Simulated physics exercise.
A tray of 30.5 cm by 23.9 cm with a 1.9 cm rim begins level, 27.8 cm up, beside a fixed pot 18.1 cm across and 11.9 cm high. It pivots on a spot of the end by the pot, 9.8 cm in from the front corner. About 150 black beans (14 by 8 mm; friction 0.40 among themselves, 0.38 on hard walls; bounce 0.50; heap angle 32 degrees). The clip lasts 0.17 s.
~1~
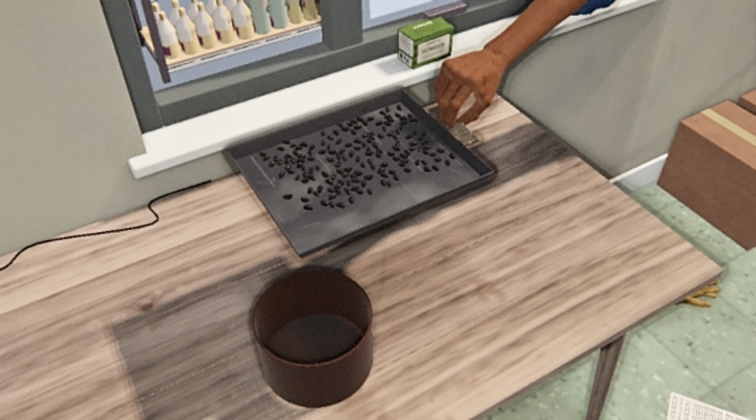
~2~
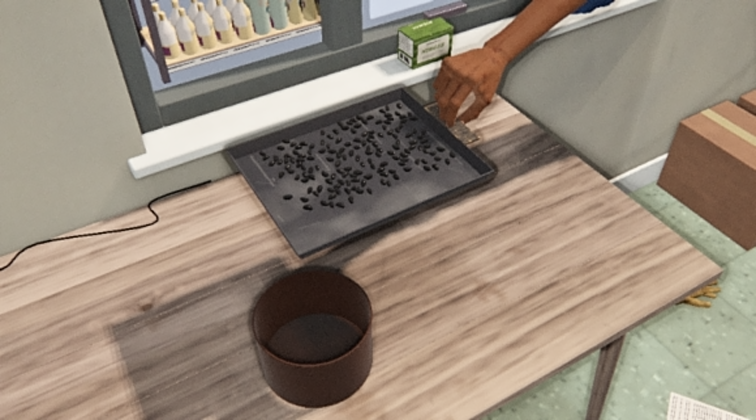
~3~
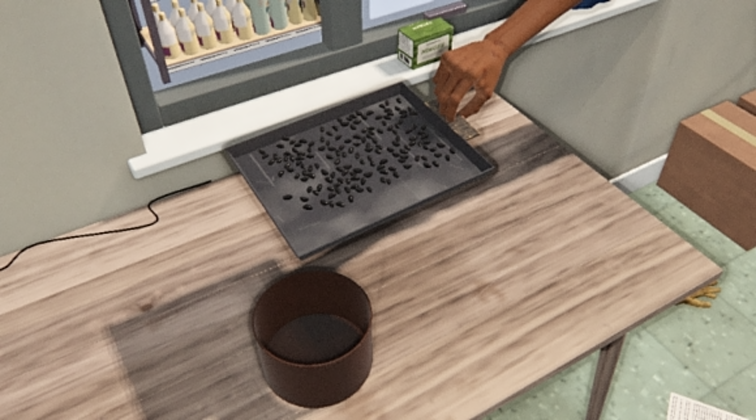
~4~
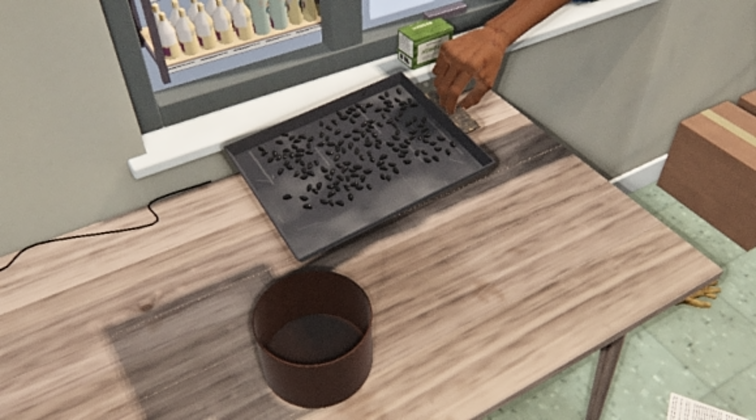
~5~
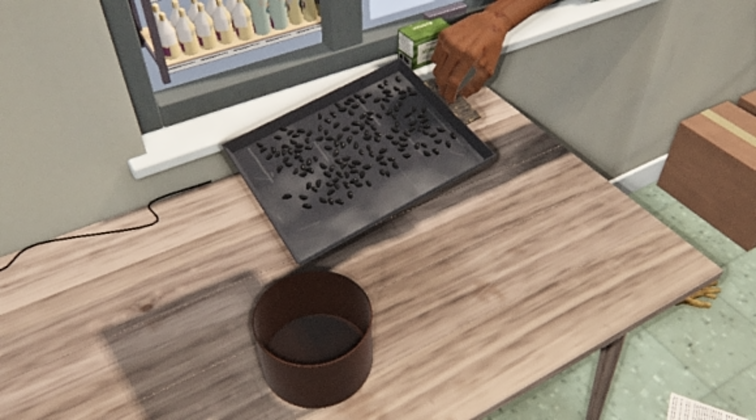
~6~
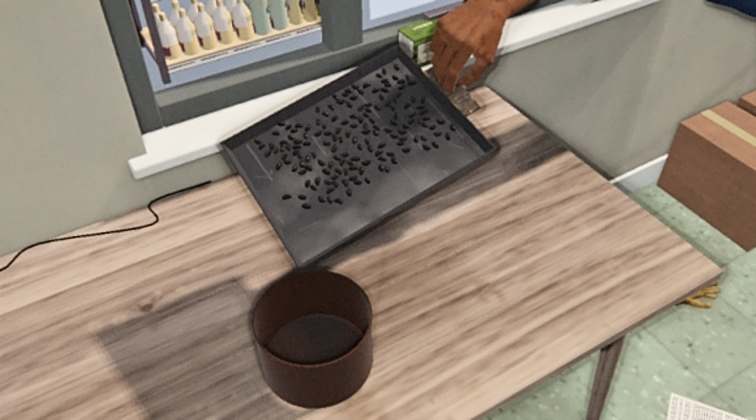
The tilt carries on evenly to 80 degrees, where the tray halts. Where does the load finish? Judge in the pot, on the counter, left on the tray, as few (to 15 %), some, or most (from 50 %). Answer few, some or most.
Pot most, counter some, tray few.
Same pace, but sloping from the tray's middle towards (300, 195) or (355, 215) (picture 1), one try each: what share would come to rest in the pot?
Some 15 and 80 per cent.
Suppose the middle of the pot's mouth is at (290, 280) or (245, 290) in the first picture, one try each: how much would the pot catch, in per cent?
About 0 and 5 per cent.
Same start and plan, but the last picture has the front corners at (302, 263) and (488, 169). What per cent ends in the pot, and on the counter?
Pot 80, counter 20.
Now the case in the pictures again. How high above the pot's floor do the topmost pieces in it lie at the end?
Roughly 1.5 cm.
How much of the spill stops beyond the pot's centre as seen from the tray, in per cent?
Roughly 100 per cent.
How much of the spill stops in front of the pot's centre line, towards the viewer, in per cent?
Some 90 per cent.
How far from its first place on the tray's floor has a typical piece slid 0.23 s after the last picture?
Some 4 cm.
Then, 0.23 s after the last picture, tilt 49 degrees; the tray holds 100 %, the pot 0 %.
Then, 0.38 s after the last picture, tilt 71 degrees; the tray holds 90 %, the pot 0 %.
Then, 0.64 s after the last picture, tilt 80 degrees; the tray holds 0 %, the pot 65 %.
In the end, pot 70 %, counter 30 %, tray 0 %.
